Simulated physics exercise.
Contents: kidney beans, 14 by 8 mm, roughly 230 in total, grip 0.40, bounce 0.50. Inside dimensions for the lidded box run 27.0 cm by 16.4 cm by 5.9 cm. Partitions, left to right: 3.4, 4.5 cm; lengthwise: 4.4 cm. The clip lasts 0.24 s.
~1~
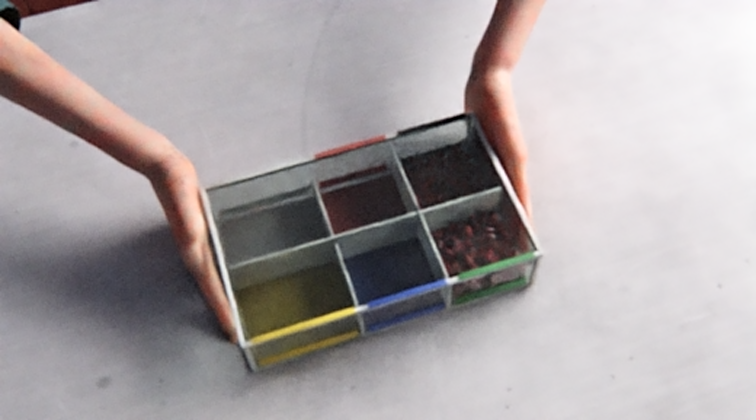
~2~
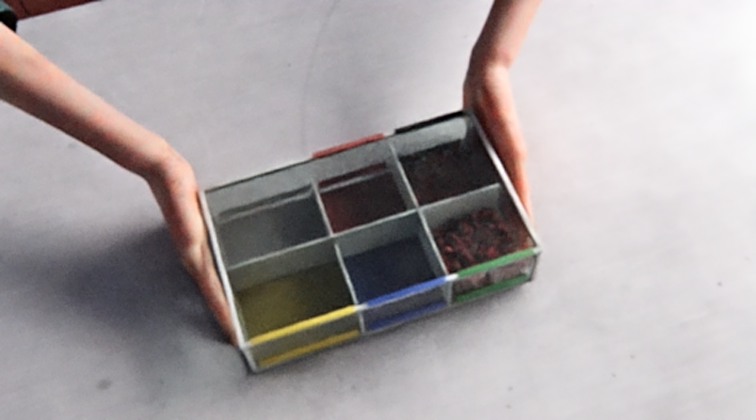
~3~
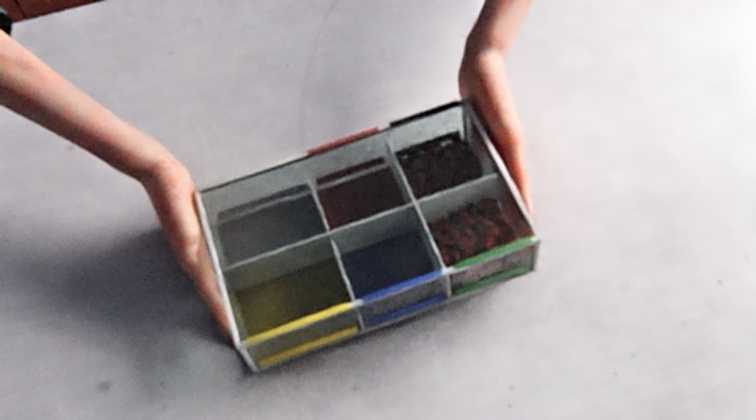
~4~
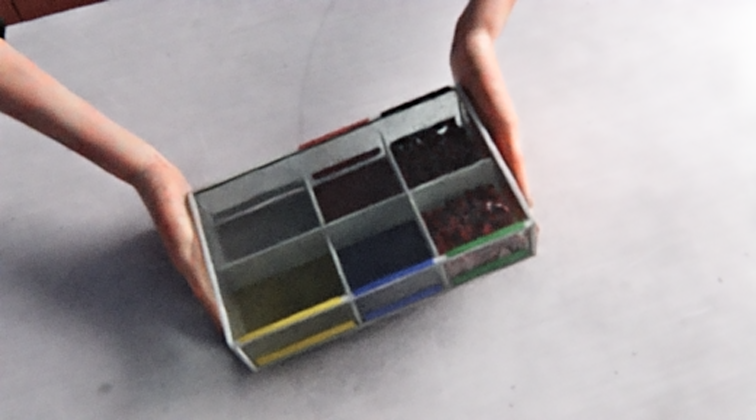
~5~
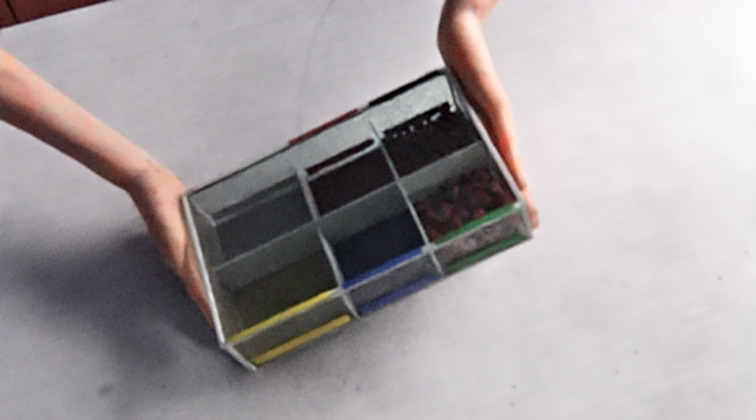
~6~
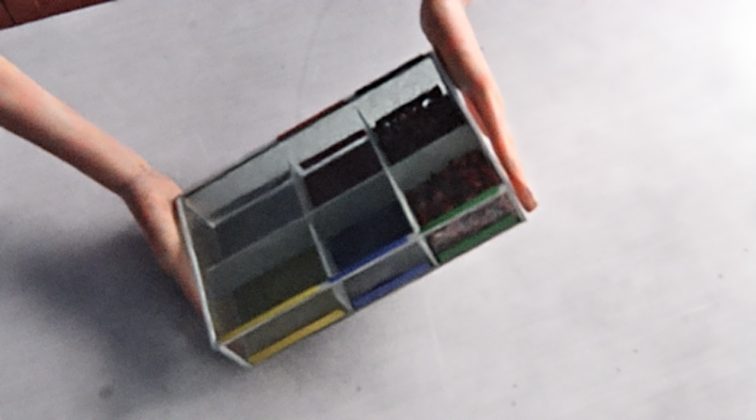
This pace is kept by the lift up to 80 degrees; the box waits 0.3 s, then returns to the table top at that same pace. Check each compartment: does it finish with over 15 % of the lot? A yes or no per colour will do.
Red: No. Blue: No. Green: Yes. Yellow: No. White: No. Black: Yes.
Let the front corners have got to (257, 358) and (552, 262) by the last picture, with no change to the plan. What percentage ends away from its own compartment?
Something like 10 in a hundred.
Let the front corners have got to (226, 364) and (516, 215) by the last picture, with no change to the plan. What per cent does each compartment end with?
Per cent at the finish: Red 0, blue 5, green 35, yellow 10, white 5, black 45.
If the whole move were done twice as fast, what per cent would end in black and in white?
That gives black 55 percent and white 10 percent.
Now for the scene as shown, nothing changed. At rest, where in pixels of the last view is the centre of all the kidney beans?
(428, 205) or so.
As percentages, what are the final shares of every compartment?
Per cent by compartment - red 0, blue 0, green 35, yellow 5, white 10, black 50.
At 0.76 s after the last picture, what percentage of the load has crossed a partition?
At that time I'd say around 10 per cent.
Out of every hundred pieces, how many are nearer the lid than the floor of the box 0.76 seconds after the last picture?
50 %.
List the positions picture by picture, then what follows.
The first frame shows box tilt 0 degrees, front corners at (245, 343) and (538, 252); green 45 %, black 55 %.
The second frame shows box tilt 1 degrees, front corners at (244, 344) and (538, 248).
The third frame shows box tilt 4 degrees, front corners at (240, 344) and (536, 238), lowest corner left back.
The fourth frame shows box tilt 10 degrees, front corners at (233, 343) and (530, 221), lowest corner left back.
The fifth frame shows box tilt 15 degrees, front corners at (225, 343) and (520, 203), lowest corner left back.
The sixth frame shows box tilt 21 degrees, front corners at (217, 343) and (506, 185), lowest corner left back; green 45 %, black 55 %.
Then, 0.76 s after the last picture, tilt 80 degrees; red 5 %, green 35 %, white 5 %, black 50 %.
Then, 1.27 s after the last picture, tilt 42 degrees; green 35 %, yellow 5 %, white 10 %, black 50 %.
Then, 1.84 s after the last picture, tilt 0 degrees; green 35 %, yellow 5 %, white 10 %, black 50 %.
In the end, red 0 %, blue 0 %, green 35 %, yellow 5 %, white 10 %, black 50 %.
